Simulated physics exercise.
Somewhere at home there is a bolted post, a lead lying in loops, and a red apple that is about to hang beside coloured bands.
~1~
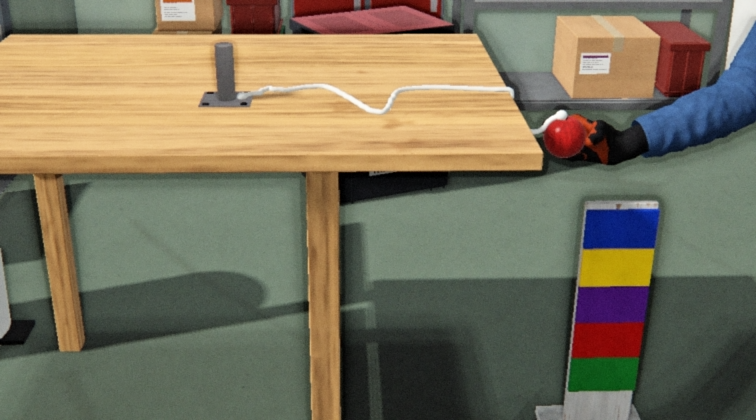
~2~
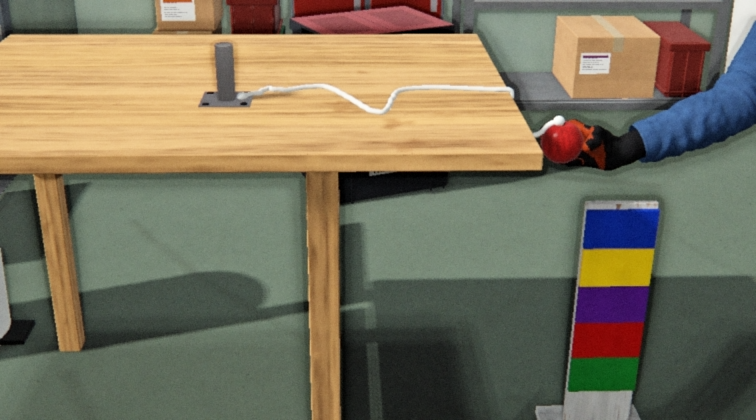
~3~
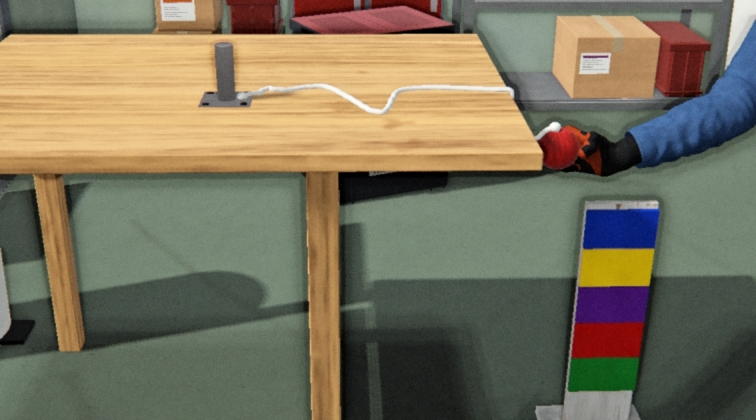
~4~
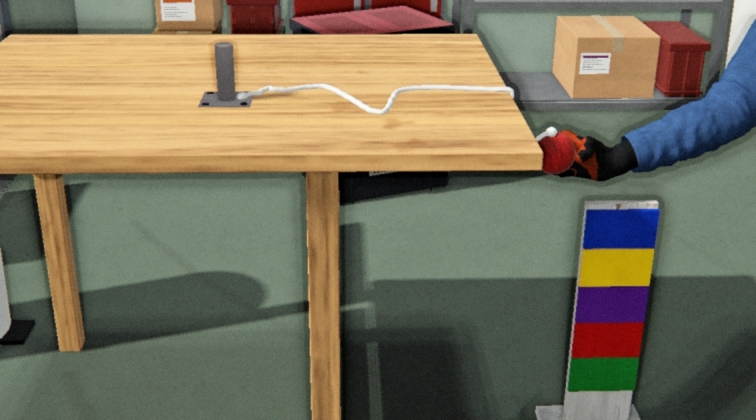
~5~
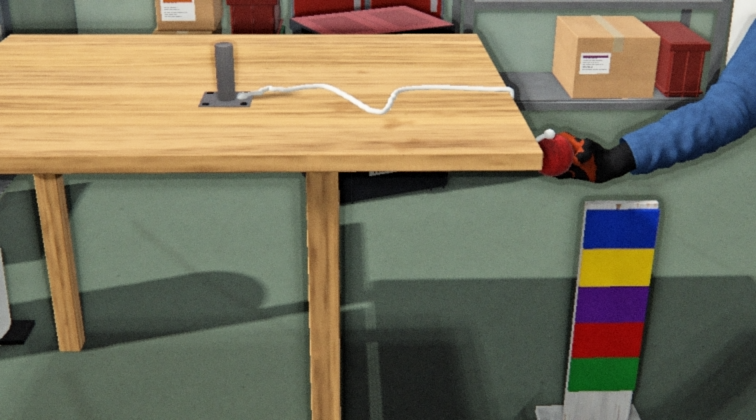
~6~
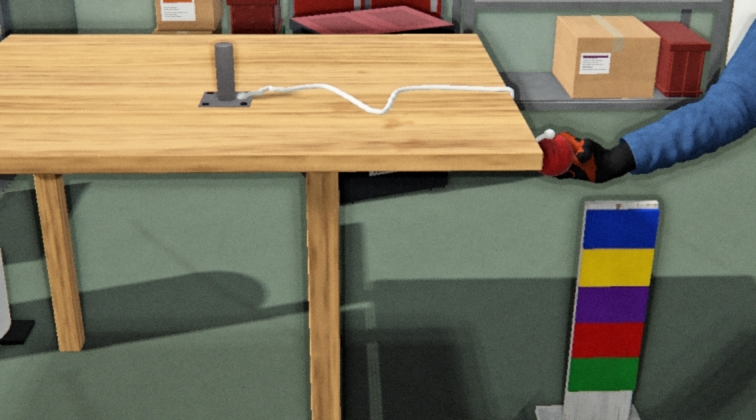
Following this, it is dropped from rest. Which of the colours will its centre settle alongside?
It settles alongside purple.
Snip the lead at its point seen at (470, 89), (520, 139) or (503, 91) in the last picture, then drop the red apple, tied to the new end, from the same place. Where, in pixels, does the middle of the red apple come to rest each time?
Near (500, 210), (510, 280) and (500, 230).
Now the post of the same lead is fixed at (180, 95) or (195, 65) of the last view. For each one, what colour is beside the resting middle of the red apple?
Going case by case, it's yellow and then yellow.
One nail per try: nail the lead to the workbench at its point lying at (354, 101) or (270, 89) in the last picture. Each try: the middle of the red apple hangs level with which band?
Taking the two tries in turn, you'd get yellow and then purple.
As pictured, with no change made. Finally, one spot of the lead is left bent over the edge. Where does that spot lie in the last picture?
It lies at about (394, 96).
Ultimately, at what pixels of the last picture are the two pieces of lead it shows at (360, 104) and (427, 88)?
The first settles around (422, 97), the second around (510, 145).
A little later, apple near (484, 296); level with purple.
Next, apple near (520, 304); level with purple.
When it is over, apple near (501, 314); level with purple. Its middle rests at the purple band.
